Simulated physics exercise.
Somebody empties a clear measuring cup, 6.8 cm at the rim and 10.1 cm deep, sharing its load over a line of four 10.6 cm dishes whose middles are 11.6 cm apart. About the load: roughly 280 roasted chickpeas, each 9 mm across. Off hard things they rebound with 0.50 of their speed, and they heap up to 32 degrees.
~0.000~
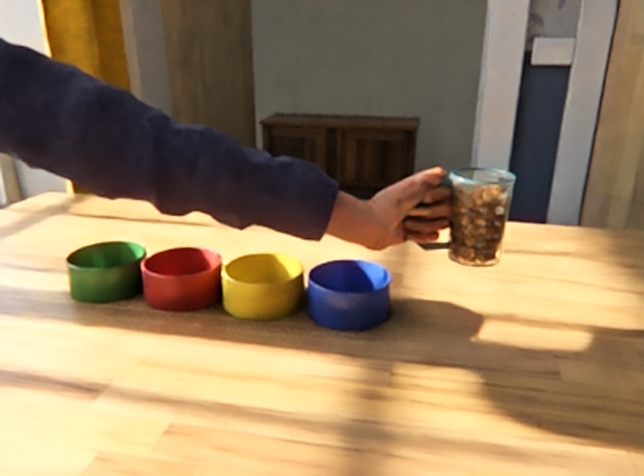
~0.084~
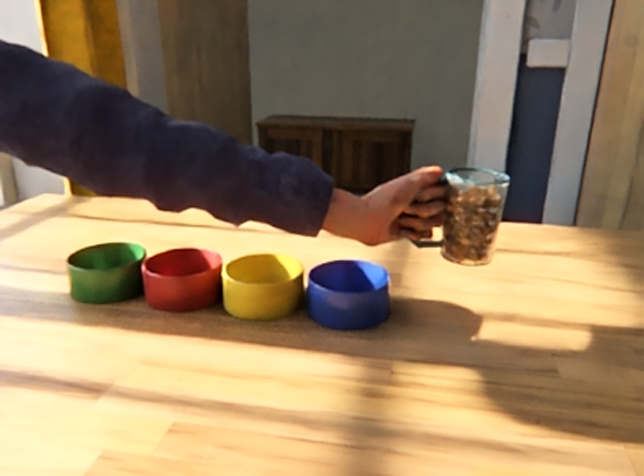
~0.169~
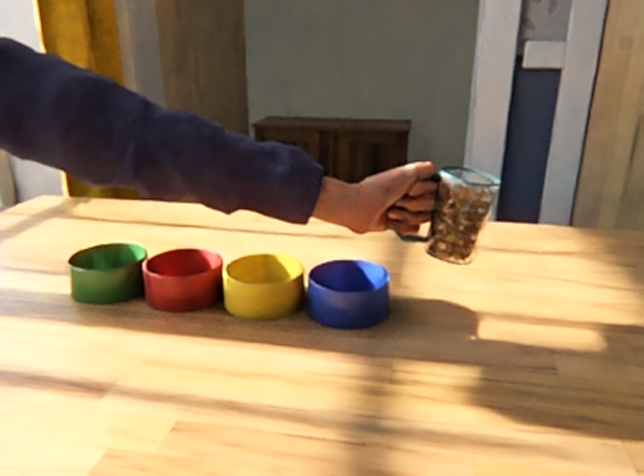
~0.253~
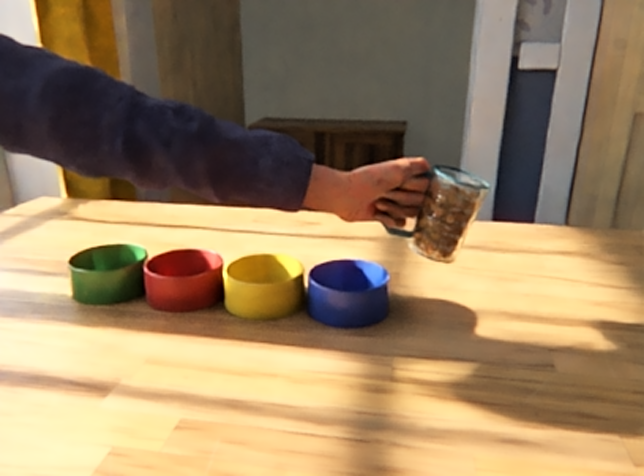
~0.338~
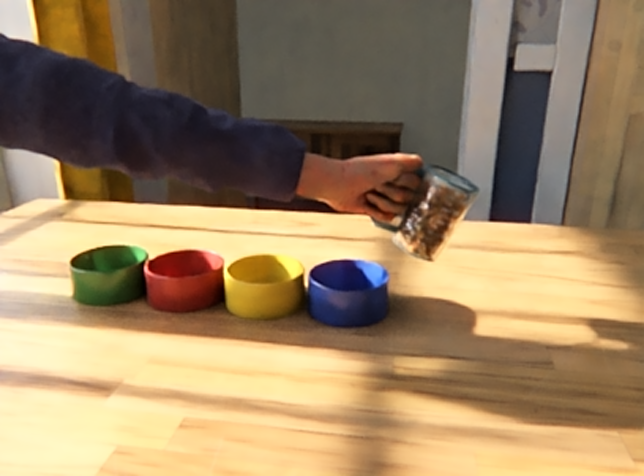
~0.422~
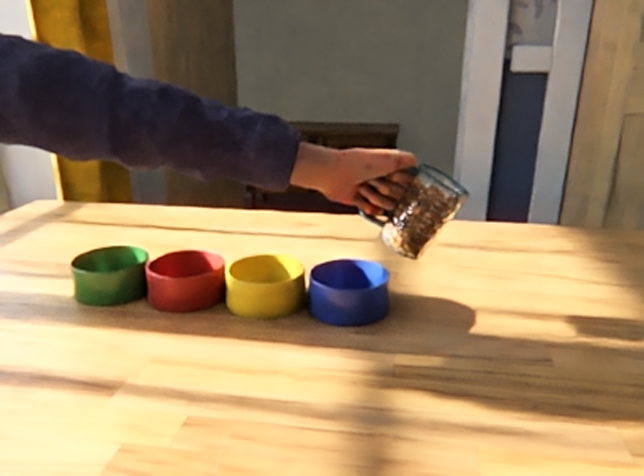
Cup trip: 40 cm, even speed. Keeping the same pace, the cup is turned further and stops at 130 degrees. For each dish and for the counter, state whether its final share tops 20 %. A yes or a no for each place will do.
Red dish - no; blue dish - yes; green dish - no; yellow dish - yes; counter - no.
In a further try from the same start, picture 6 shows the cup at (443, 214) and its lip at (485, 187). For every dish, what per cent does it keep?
Then red 0, blue 90, green 0, and yellow 0.
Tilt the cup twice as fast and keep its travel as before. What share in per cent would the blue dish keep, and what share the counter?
Blue: 40, counter: 60.
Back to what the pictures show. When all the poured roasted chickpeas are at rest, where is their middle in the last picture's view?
Around (314, 297).
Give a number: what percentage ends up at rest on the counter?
The share comes to some 10 percent.
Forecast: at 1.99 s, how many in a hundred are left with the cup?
Somewhere near 0 per cent of the load.
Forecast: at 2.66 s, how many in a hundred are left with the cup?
Roughly 0 in a hundred.
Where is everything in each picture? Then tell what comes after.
Cup at (478, 217), tilt 0 degrees, lip at (513, 177), moved 0.0 cm; middle of the pieces at (478, 222); blue dish at (349, 275); yellow dish at (264, 268); red dish at (183, 261); green dish at (107, 254), in the first picture.
Cup at (472, 217), tilt 2 degrees, lip at (508, 179), moved 0.5 cm; middle of the pieces at (471, 222), in the second picture.
Cup at (459, 216), tilt 9 degrees, lip at (499, 182), moved 1.8 cm; middle of the pieces at (458, 221), in the third picture.
Cup at (446, 215), tilt 16 degrees, lip at (489, 186), moved 3.2 cm; middle of the pieces at (445, 220), in the fourth picture.
Cup at (434, 214), tilt 23 degrees, lip at (478, 190), moved 4.7 cm; middle of the pieces at (432, 219), in the fifth picture.
Cup at (422, 213), tilt 30 degrees, lip at (468, 194), moved 6.1 cm; middle of the pieces at (420, 218); blue dish at (349, 274); yellow dish at (266, 268); red dish at (186, 263); green dish at (110, 258). Its pace works out near 80 degrees a second; the hand travels 17 cm a second, in the sixth picture.
After 1.36 s, tilt 107 degrees; cup holds 90 %, blue 5 %.
After 1.99 s, tilt 130 degrees; cup holds 0 %, blue 45 %, yellow 45 %.
Then, at 2.66 s, tilt 130 degrees; cup holds 0 %, blue 45 %, yellow 45 %.
At rest (3.0 s), red 0 %, blue 45 %, green 0 %, yellow 45 %, counter 10 %.
